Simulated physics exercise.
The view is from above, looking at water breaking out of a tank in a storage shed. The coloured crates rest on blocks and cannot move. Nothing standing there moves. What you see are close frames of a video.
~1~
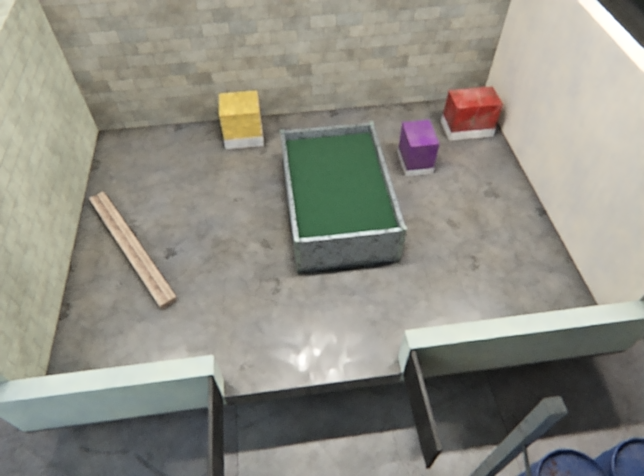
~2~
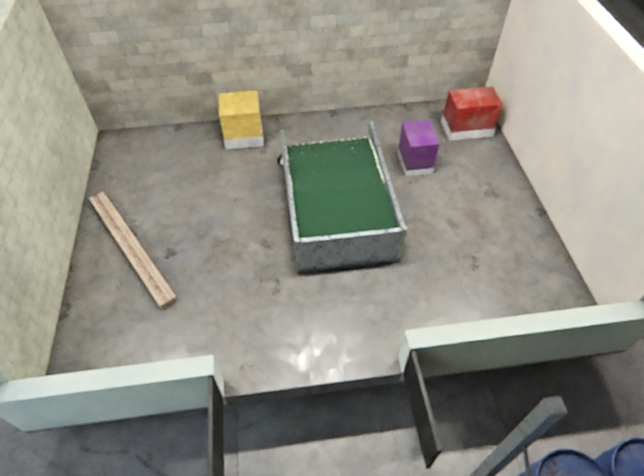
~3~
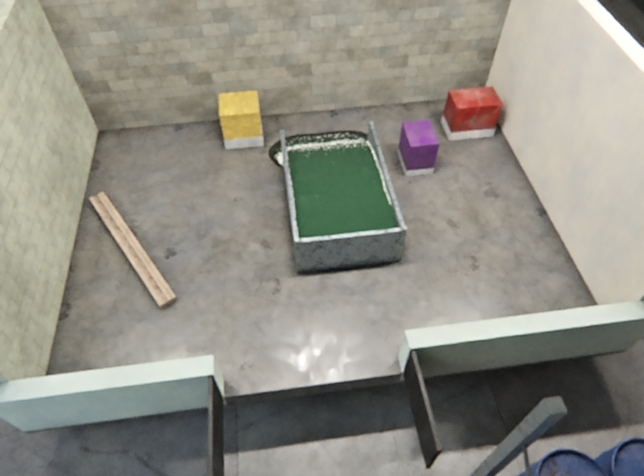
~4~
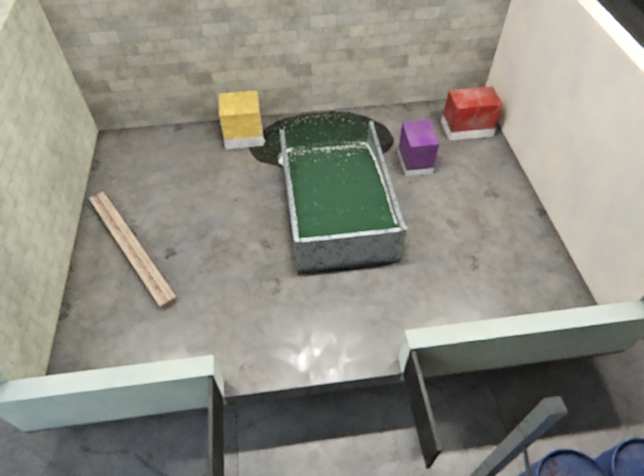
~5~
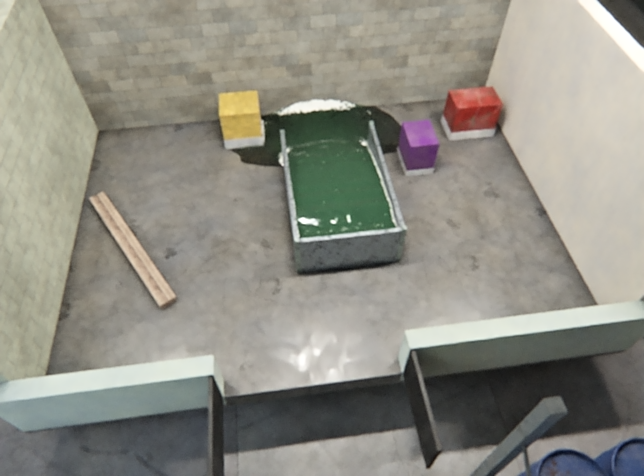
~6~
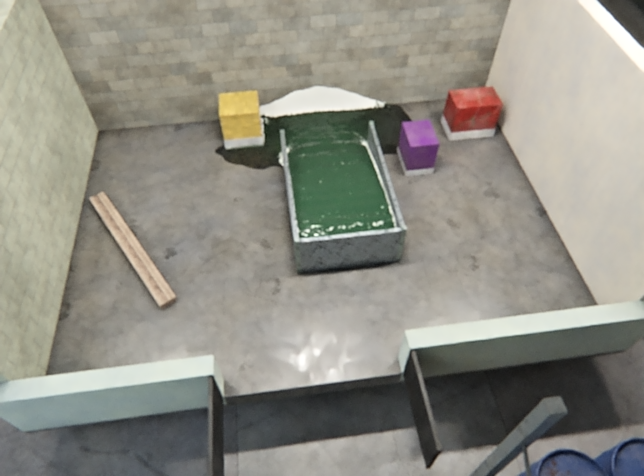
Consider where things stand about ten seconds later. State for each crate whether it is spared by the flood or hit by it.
The yellow crate is hit; the red crate is hit; the purple crate is hit.
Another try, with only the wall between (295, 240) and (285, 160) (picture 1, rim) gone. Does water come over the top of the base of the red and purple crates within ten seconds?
As I see it, the red crate is not reached, and the purple crate is not reached.
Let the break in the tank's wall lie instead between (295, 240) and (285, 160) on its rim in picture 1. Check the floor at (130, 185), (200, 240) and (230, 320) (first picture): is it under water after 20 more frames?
So it's liquid at the first, liquid at the second and liquid at the third.
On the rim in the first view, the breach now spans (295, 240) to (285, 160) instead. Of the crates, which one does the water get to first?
Answer: The one in yellow.
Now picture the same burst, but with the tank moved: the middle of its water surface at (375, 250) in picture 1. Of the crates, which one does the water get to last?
I'd go with the red crate.
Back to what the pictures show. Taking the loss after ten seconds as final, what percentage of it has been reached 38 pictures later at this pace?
Near 5 in a hundred.
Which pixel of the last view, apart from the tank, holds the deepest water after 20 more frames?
Look close to (462, 111).
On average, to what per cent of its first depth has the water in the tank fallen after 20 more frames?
Somewhere near 20 %, give or take.
A moment on, water covers 15 % of the floor; the yellow crate water round its plinth, the red crate water round its plinth, the purple crate water round its plinth.
Next, water covers 25 % of the floor; the yellow crate water round its plinth, the red crate water round its plinth, the purple crate water round its plinth.
Then, water covers 60 % of the floor; the yellow crate water round its plinth, the red crate water round its plinth, the purple crate water round its plinth.
Later, water covers 85 % of the floor; the yellow crate water round its plinth, the red crate water round its plinth, the purple crate water round its plinth.
In the end, water covers 95 % of the floor; the yellow crate was topped, the red crate was topped, the purple crate was topped.
